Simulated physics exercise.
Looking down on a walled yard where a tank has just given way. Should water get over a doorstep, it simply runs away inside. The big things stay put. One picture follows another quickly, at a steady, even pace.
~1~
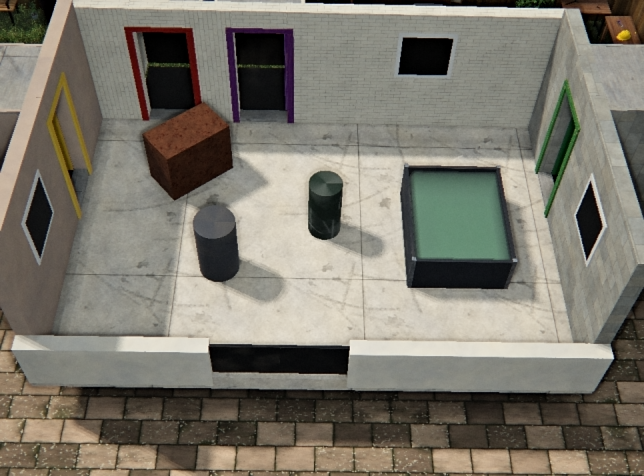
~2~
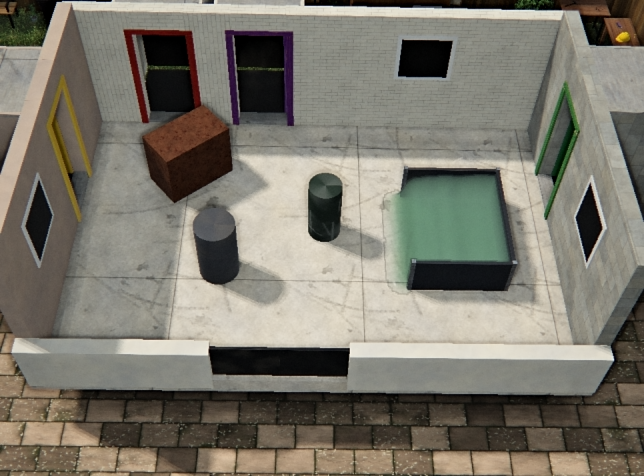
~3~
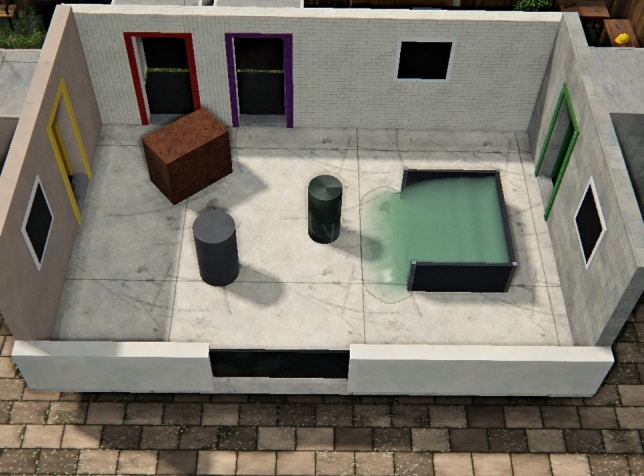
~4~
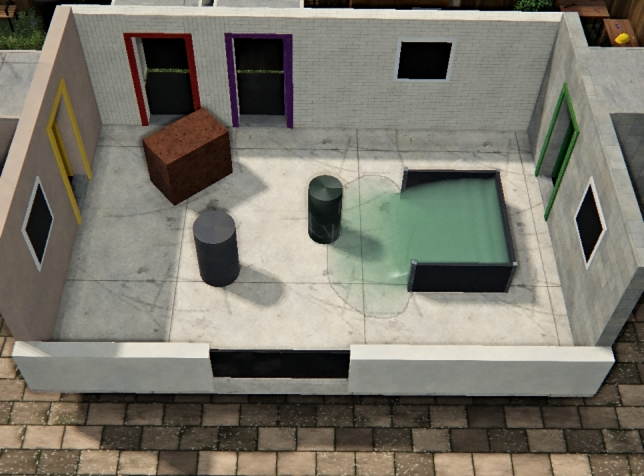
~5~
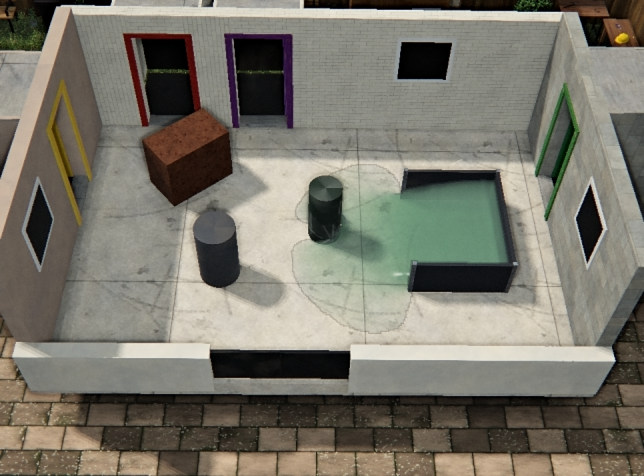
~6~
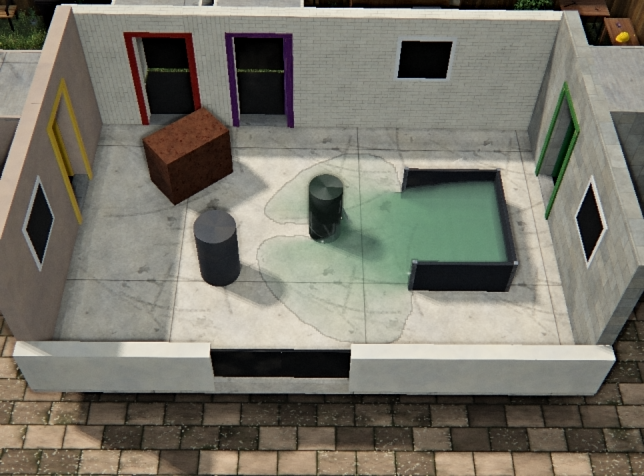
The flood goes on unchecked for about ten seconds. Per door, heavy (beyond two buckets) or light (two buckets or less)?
Purple door - heavy; green door - light; red door - heavy; yellow door - light.
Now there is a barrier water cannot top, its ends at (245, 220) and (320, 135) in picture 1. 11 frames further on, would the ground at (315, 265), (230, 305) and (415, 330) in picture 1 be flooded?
Taking the points in turn, they are inundated, inundated and high and dry.
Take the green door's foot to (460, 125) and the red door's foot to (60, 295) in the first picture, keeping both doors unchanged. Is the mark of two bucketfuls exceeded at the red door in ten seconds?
Red: Exceeds the limit.
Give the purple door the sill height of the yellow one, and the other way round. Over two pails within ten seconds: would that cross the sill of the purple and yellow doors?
Result - purple: Stays within the limit; yellow: Exceeds the limit.
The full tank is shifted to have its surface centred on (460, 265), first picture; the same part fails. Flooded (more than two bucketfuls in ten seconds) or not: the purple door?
Purple: Undershoots.
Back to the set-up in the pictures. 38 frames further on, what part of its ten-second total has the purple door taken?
It comes to around 100 percent of the ten-second total.
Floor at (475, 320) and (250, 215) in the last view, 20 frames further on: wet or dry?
Not wet, soaked.
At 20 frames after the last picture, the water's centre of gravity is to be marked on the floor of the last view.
It is around (256, 245).
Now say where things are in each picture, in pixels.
In the first frame, the tank at (457, 215) is whole and still.
In the second frame, the front is at (407, 292), out from the gap at (408, 233).
In the third frame, water pours out at (408, 236) and has run to (384, 296).
In the fourth frame, water pours out at (408, 236) and has run to (363, 309).
In the fifth frame, water pours out at (408, 237) and has run to (310, 293).
In the sixth frame, the front is at (266, 273), out from the gap at (409, 236).
A moment on, water covers 40 % of the floor; the purple door not reached, the green door not reached, the red door not reached, the yellow door not reached.
Next, water covers 55 % of the floor; the purple door under two buckets in, the green door not reached, the red door under two buckets in, the yellow door wet at the sill, nothing in.
Then, water covers 65 % of the floor; the purple door over two buckets in, the green door not reached, the red door under two buckets in, the yellow door wet at the sill, nothing in.
Later, water covers 75 % of the floor; the purple door over two buckets in, the green door not reached, the red door under two buckets in, the yellow door wet at the sill, nothing in.
In the end, water covers 95 % of the floor; the purple door over two buckets in, the green door wet at the sill, nothing in, the red door over two buckets in, the yellow door wet at the sill, nothing in.
